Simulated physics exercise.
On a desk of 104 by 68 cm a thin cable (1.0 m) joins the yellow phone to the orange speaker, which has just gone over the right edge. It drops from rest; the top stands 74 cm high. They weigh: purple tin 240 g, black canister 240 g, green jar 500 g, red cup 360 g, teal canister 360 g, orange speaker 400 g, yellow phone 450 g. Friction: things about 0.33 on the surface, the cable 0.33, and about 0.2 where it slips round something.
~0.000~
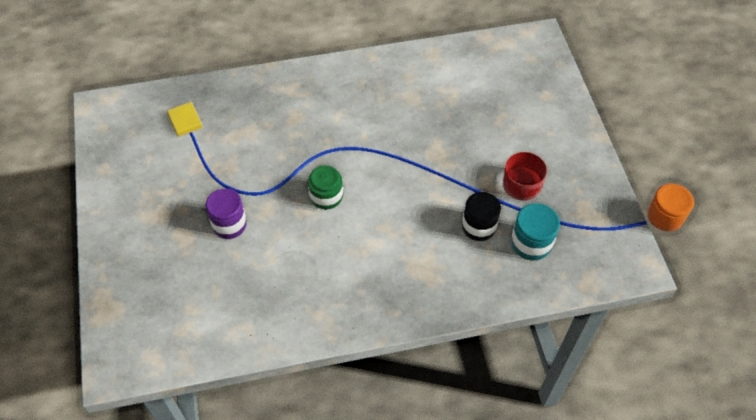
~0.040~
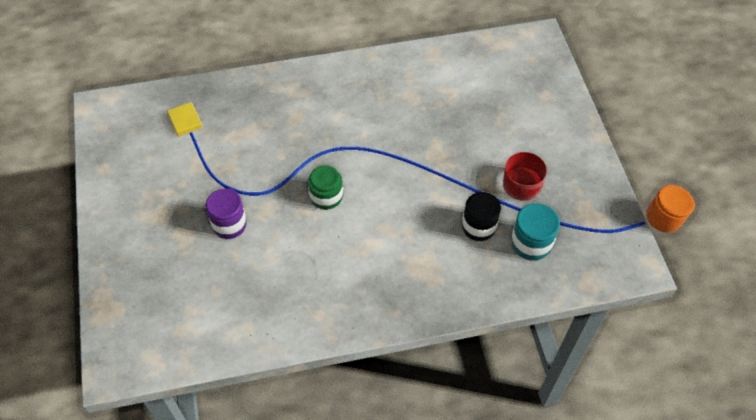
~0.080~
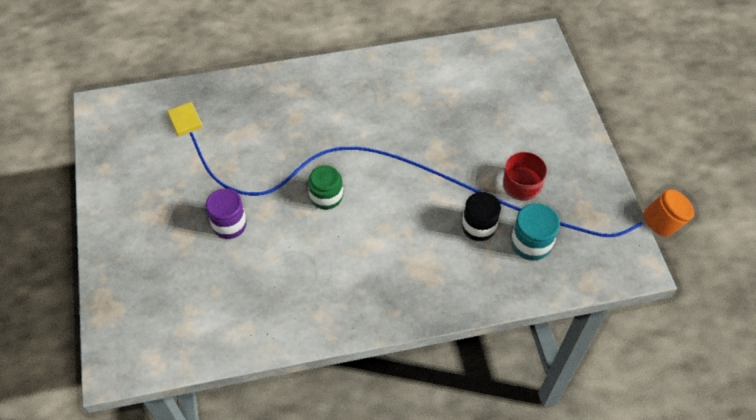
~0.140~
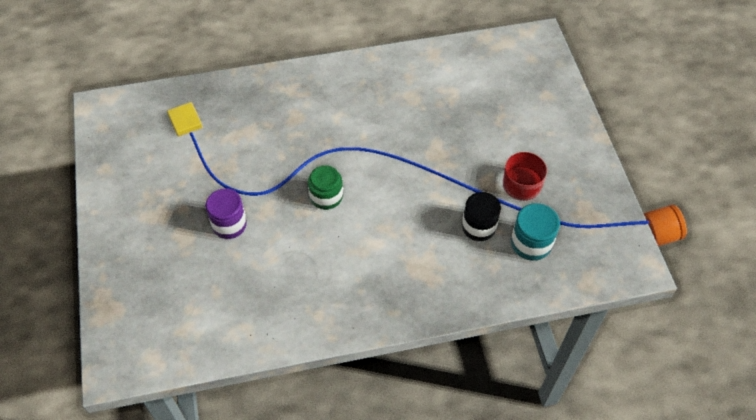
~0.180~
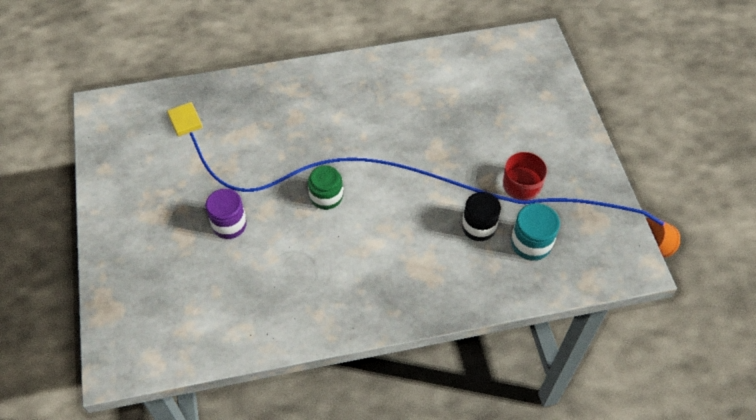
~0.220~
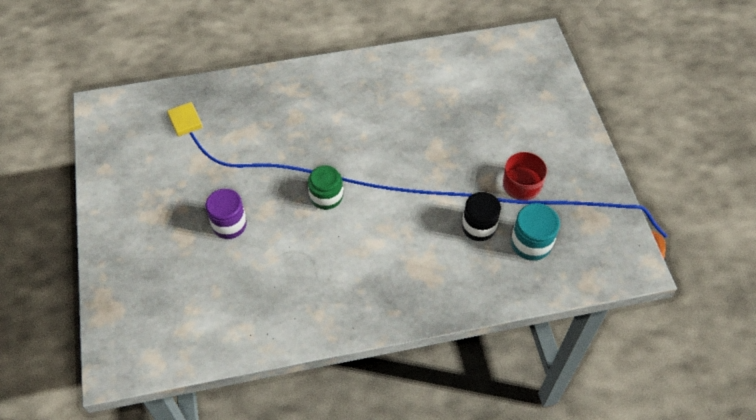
Orange speaker dropping past the right edge of a grey table, pulling its curved blue cable straighter among small coloured containers.
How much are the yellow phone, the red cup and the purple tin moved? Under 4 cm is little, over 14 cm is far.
Result: Yellow phone travels a long way, red cup stays in the low band, purple tin hardly moves.
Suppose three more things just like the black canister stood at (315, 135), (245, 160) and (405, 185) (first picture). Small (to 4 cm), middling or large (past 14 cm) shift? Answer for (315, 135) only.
There: Small.
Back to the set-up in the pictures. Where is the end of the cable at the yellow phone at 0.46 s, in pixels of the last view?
At about (266, 123).
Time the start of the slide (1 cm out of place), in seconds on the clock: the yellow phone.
About: Yellow phone 0.28 s.
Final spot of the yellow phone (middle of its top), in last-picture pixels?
At about (430, 172).
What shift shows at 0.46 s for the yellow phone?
Yellow phone 15 cm.
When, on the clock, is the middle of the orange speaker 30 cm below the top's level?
That is: 0.50 s.
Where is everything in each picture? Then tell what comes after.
In the first frame, yellow phone (184, 117); red cup (526, 169); purple tin (223, 203); cable runs through (596, 229) (391, 156) (300, 168) (211, 174).
In the second frame, orange speaker (675, 200); cable runs through (596, 231) (391, 155) (211, 174).
In the third frame, orange speaker (669, 213); cable runs through (595, 234) (391, 155) (211, 174).
In the fourth frame, orange speaker (664, 226); cable runs through (597, 226) (391, 156) (211, 174).
In the fifth frame, orange speaker (657, 238); cable runs through (619, 207) (405, 167) (212, 174).
In the sixth frame, yellow phone (184, 117); red cup (526, 169); purple tin (223, 203); cable runs through (646, 212) (431, 193) (227, 165).
At 0.5 s, the cable's tail end at (266, 123); yellow phone 14 cm off its start, orange speaker over the edge.
At 0.7 s, the cable's tail end at (325, 161); yellow phone 27 cm off its start, red cup 1 cm off its start, orange speaker over the edge.
At 1.0 s, the cable's tail end at (391, 162); yellow phone 39 cm off its start at (374, 158), red cup 1 cm off its start at (528, 163), orange speaker over the edge.
At 1.2 s, the cable's tail end at (443, 180); yellow phone 50 cm off its start, red cup 1 cm off its start, orange speaker over the edge.
At 2.4 s, the cable's tail end at (446, 181); yellow phone 50 cm off its start at (430, 172), red cup 1 cm off its start at (528, 163), purple tin 0 cm off its start at (223, 203), orange speaker over the edge.
